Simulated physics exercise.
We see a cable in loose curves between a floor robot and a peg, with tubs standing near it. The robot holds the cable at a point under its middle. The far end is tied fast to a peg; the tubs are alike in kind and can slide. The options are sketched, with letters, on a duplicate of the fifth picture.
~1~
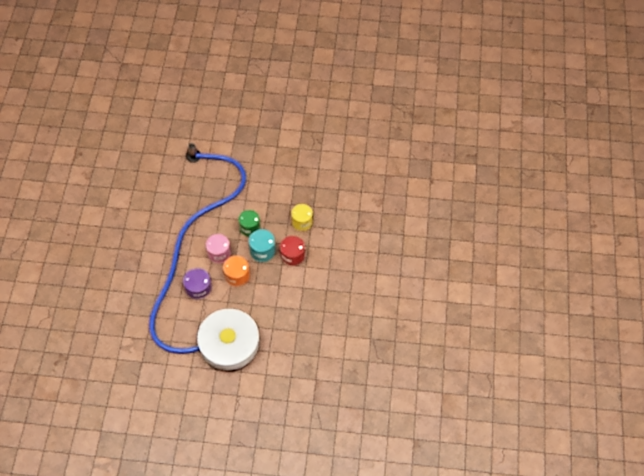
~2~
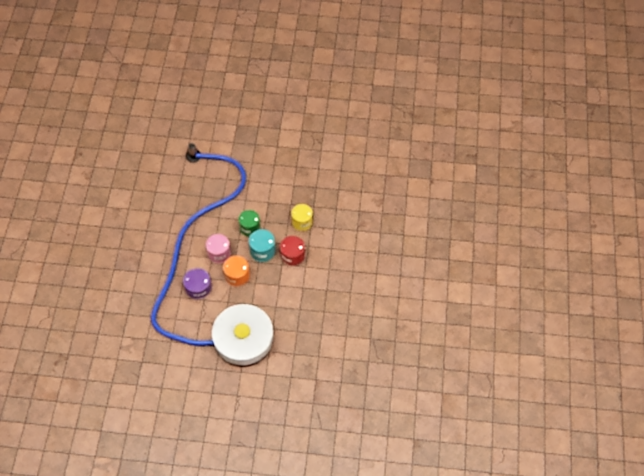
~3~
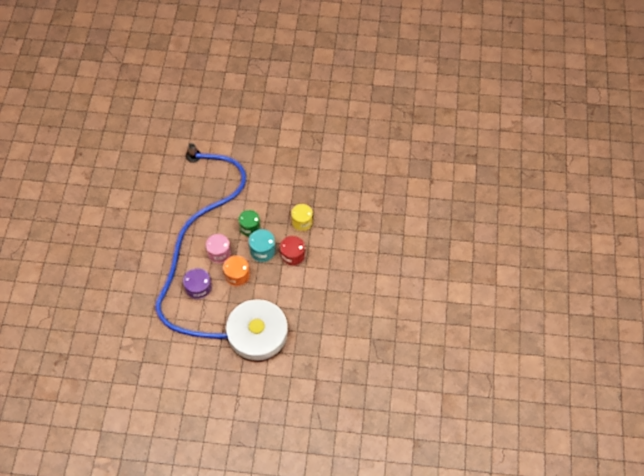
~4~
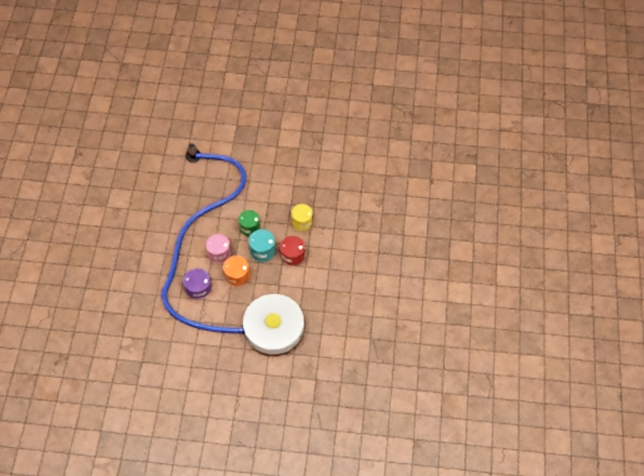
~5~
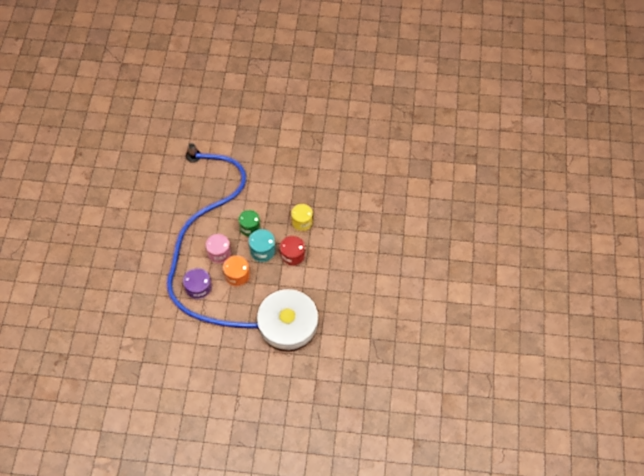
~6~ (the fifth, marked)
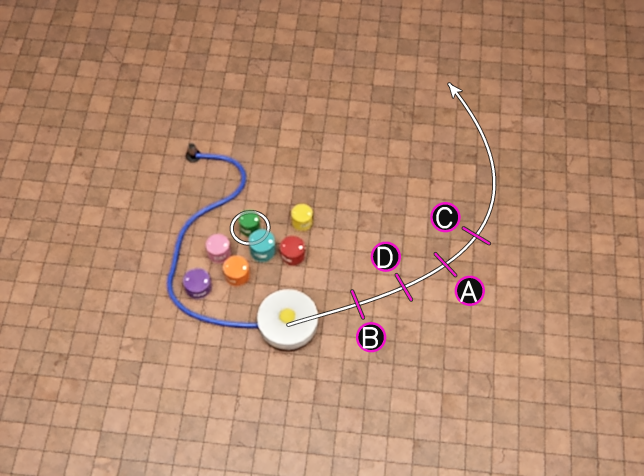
A white disc-shaped robot slides right and slightly up, drawing a blue cable below colourful tubs.
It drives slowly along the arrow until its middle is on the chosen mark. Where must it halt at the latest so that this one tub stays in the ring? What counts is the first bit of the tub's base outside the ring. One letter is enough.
A is the last safe stop.
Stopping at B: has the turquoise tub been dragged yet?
No.
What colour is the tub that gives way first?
The purple tub.
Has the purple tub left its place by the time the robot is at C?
Yes.
On the marked copy, A at (445, 265); B at (358, 304); C at (476, 236); D at (404, 287); the ring at (250, 228); the route from (288, 325) via (476, 236) to (449, 84).
Taking A. A third of the way, robot (346, 303); green tub (250, 223).
Two thirds of the way, robot (402, 283); green tub (250, 223); purple tub (210, 274).
When it is over, robot (446, 260); turquoise tub (266, 240); orange tub (259, 262); pink tub (226, 231); green tub (250, 223); purple tub (241, 247); the green tub is still in its ring.
As for the rest, B is safe but short; C drags the ringed tub to (262, 207); D is safe but short.
